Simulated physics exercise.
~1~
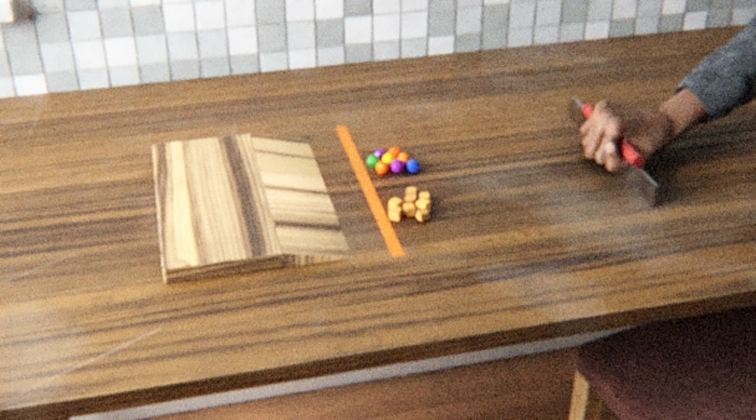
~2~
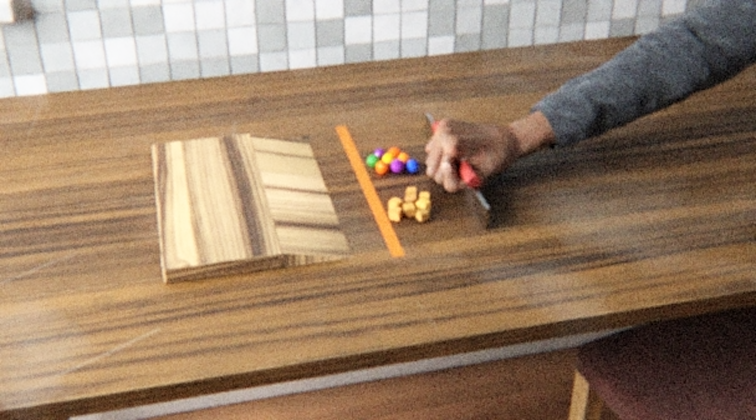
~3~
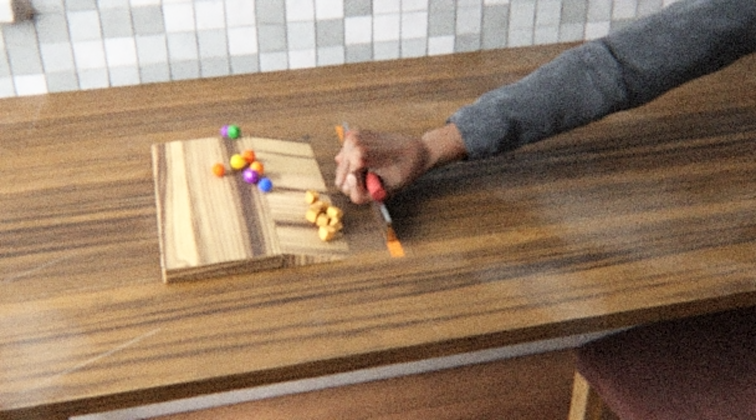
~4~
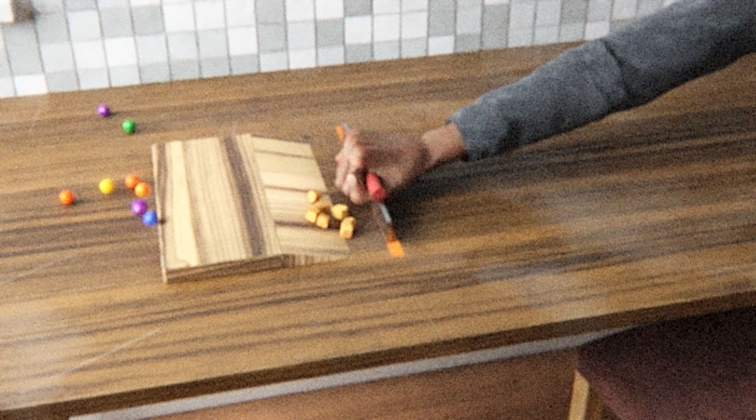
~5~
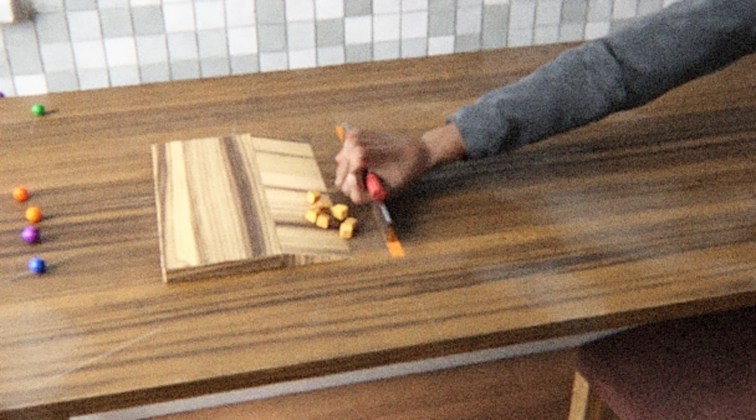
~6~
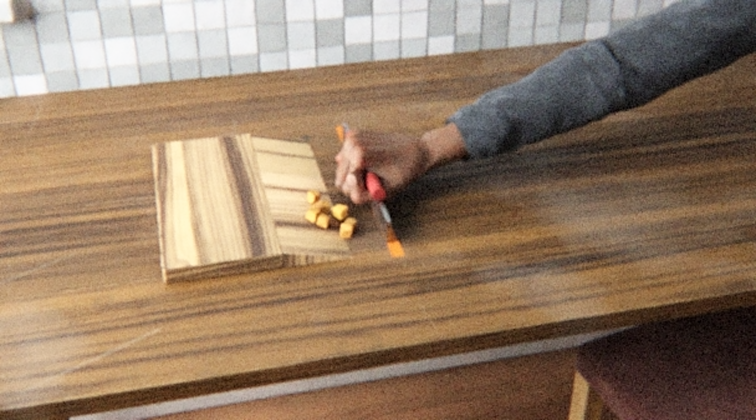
On a brown wood-grain tabletop beside a tiled wall, seen from above at an angle, a pale striped wooden slab with a sloping right side sits left of an orange tape line. Small colourful balls and a cluster of tan cubes lie just right of the tape, while a hand holds a red-handled scraper farther right. The hand sweeps the scraper left and stops at the tape, sending both groups onto the slab. The balls roll over the top, scatter across the table and leave view at the left. The cubes stay clustered around the lower slope, and the hand remains still.
